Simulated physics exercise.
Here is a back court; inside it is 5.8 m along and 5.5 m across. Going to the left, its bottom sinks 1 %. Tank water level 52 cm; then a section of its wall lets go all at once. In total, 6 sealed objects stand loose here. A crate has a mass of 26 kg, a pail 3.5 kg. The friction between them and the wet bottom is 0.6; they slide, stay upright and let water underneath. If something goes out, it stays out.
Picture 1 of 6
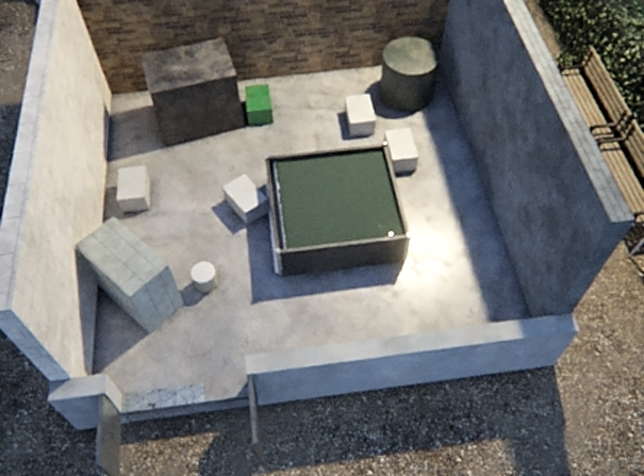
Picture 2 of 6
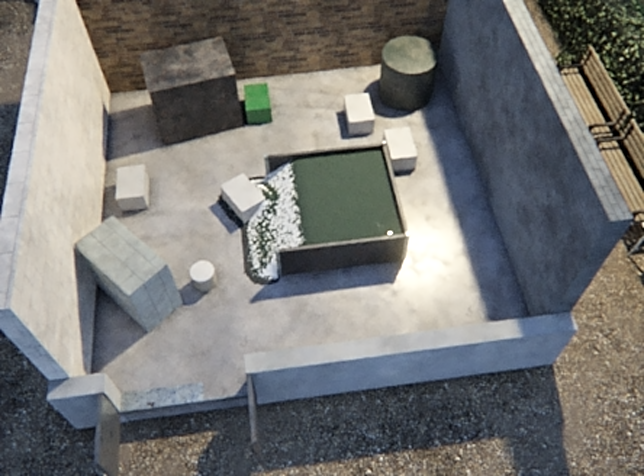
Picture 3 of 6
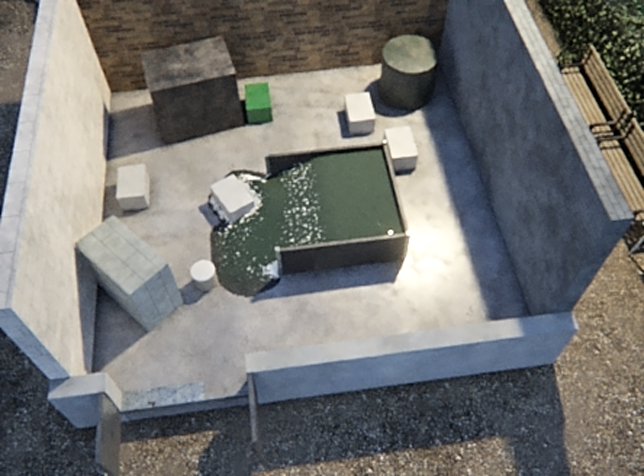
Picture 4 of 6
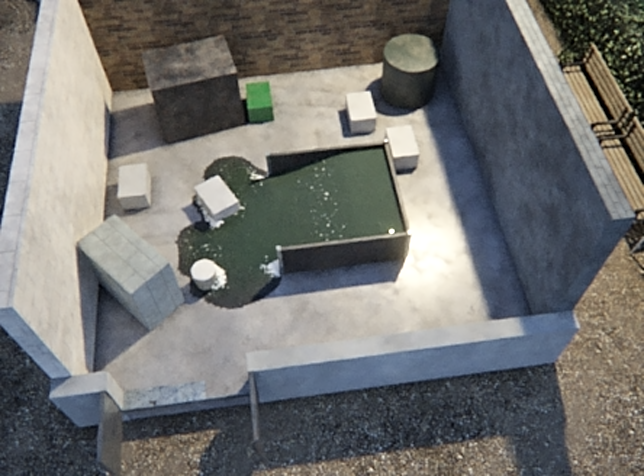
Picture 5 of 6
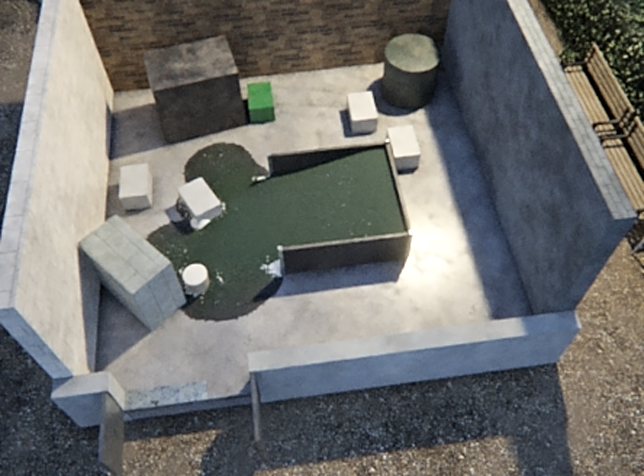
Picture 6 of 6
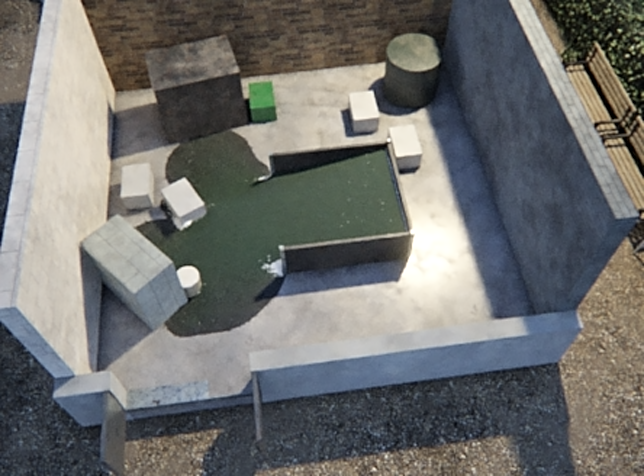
Dark green water pouring from a tank's left side in a walled court, spreading across the floor and pushing a white box left.
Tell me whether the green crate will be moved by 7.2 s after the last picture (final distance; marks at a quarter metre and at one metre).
Prediction - the green crate does not really move.
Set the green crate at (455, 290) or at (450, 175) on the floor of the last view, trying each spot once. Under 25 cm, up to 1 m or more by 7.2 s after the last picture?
One after the other: It stays more or less still, and then it stays more or less still.
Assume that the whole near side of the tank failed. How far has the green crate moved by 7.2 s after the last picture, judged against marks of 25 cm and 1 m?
So, for the green crate: It holds steady.
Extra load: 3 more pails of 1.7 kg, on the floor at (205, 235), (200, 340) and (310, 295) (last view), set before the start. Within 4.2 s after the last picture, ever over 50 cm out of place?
Answers, first to last: Exceeding, exceeding, not exceeding.
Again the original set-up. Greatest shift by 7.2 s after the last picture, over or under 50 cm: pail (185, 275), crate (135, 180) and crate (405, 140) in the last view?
Beyond the limit, then beyond the limit, then within the limit.
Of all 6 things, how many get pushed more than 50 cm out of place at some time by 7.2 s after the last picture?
Total: 3.
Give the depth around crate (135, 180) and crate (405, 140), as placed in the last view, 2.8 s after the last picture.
22 and 0 cm.
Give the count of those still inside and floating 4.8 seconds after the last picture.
That would be 3 of them.
Then, 0.9 s after the last picture the green crate is near (262, 94), 0.0 m from its start, aground; 0 of 6 are out; 2 afloat.
Then, 2.8 s after the last picture the green crate is near (262, 94), 0.0 m from its start, aground; 0 of 6 are out; 3 afloat.
Then, 4.8 s after the last picture the green crate is near (262, 94), 0.0 m from its start, aground; 0 of 6 are out; 3 afloat.
Then, 7.2 s after the last picture the green crate is near (262, 94), 0.0 m from its start, aground; 0 of 6 are out; 1 afloat.
